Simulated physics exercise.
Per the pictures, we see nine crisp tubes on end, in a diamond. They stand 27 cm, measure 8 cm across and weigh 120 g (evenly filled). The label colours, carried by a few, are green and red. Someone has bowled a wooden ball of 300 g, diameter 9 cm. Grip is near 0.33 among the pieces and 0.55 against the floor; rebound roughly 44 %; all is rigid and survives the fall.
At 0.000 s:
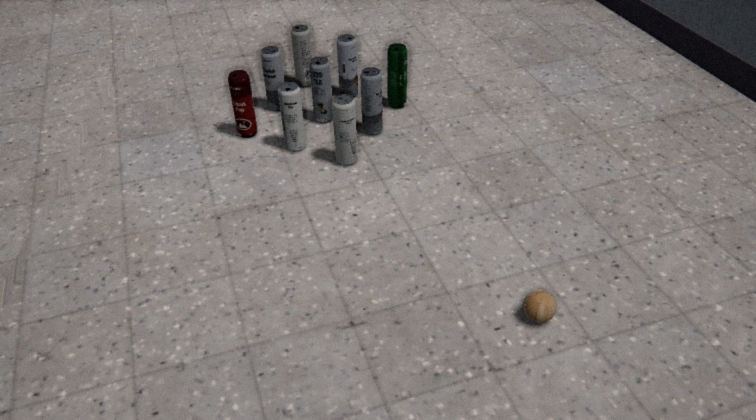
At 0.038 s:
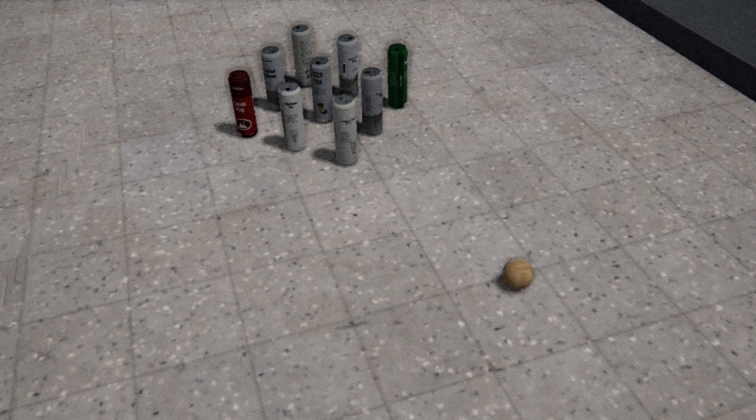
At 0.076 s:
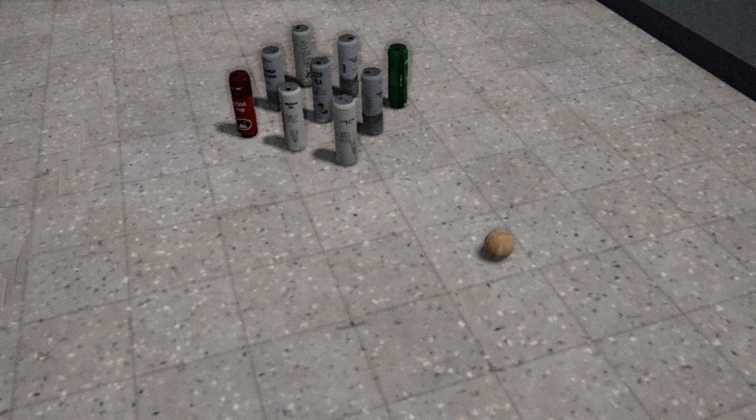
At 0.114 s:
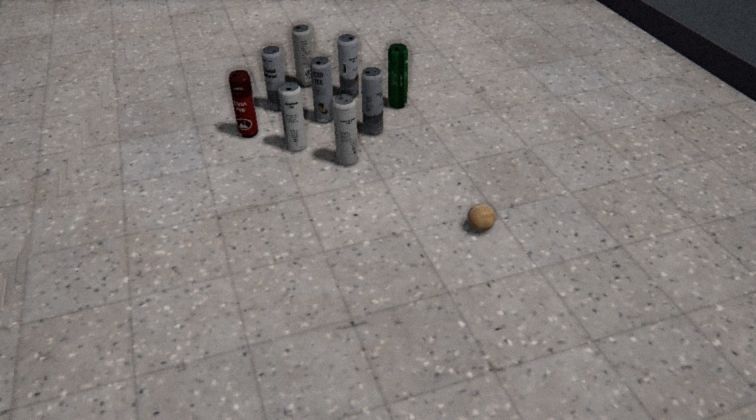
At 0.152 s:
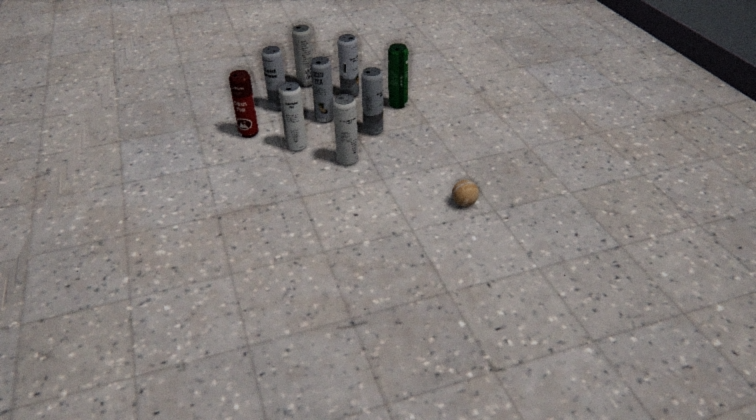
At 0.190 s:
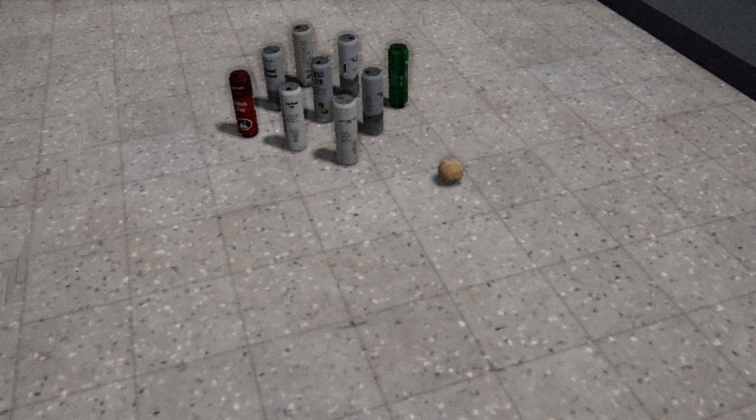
The clip shows nine upright tubes grouped on a speckled tiled floor, one red at the left and one green at the right, while a small wooden ball rolls steadily up and slightly left from the lower right.
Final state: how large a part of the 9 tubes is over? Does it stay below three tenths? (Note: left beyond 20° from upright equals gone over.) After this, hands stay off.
Yes.
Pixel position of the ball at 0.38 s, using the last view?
Estimated pixel: About (401, 90).
After 0.38 s, ball still moving; 1 of the 9 tubes over; green tube leaning 49°.
After 0.50 s, ball still moving; 1 of the 9 tubes over; green tube upside down.
After 0.66 s, ball still moving; 1 of the 9 tubes over; green tube lying flat.
At rest (1.4 s), ball rolling away; 1 of the 9 tubes over; green tube lying flat; red tube unmoved. That is 11 per cent. As the last picture would show them, middles, red tube near (244, 105).
